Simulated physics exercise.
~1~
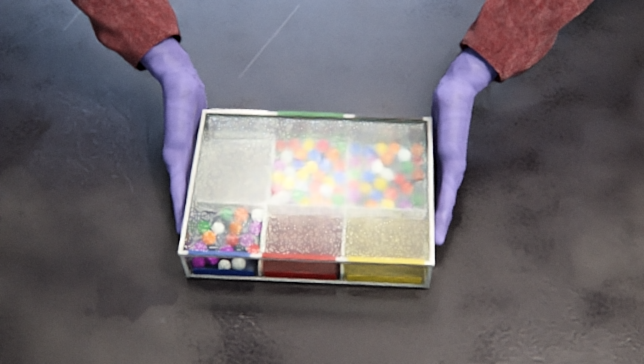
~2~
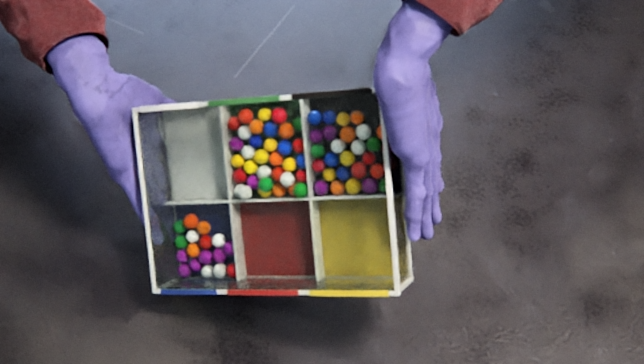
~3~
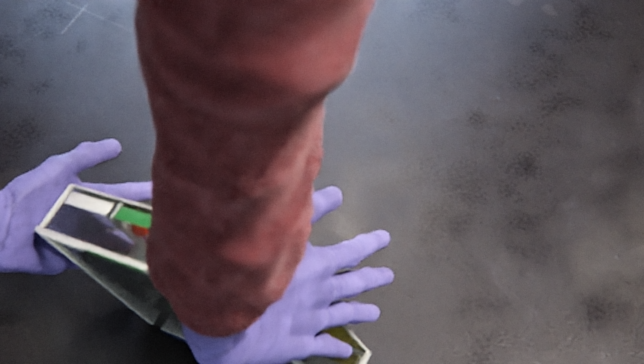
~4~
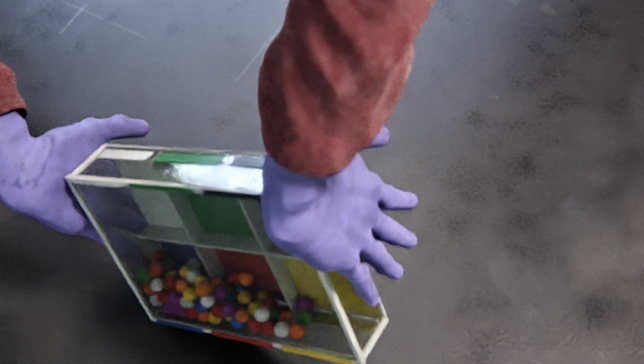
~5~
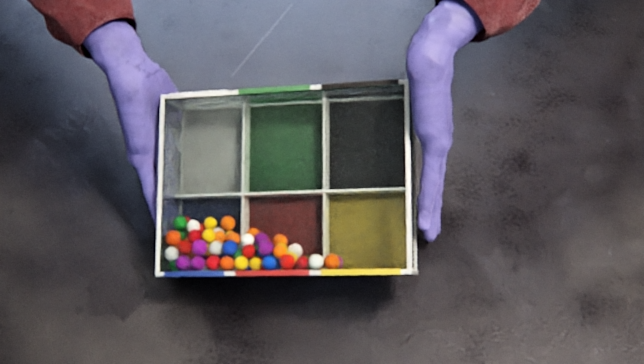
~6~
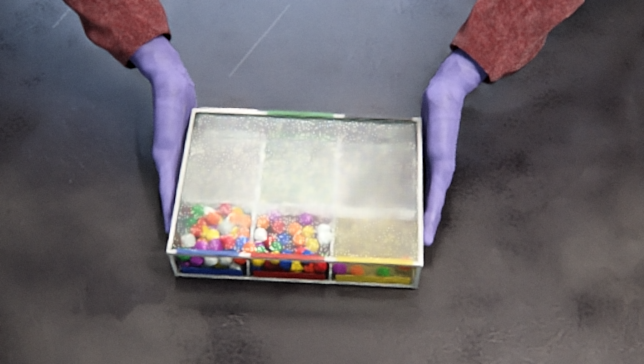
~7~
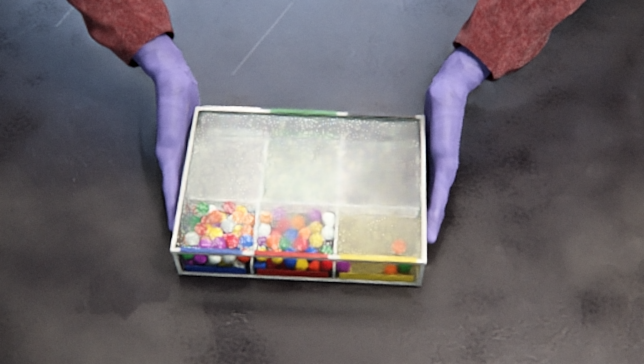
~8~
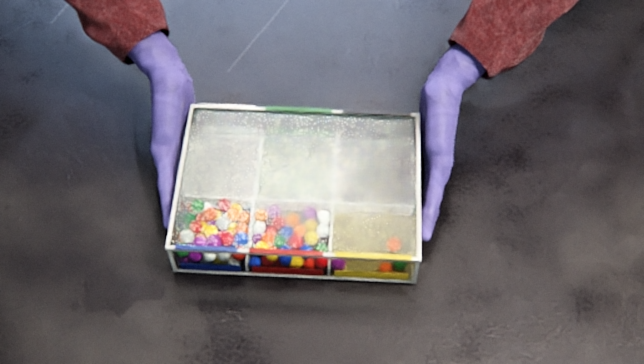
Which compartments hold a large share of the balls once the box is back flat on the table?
The blue and red compartments at the front hold nearly all of the balls. The yellow one has only a few, and the white, green and black ones at the back are empty.
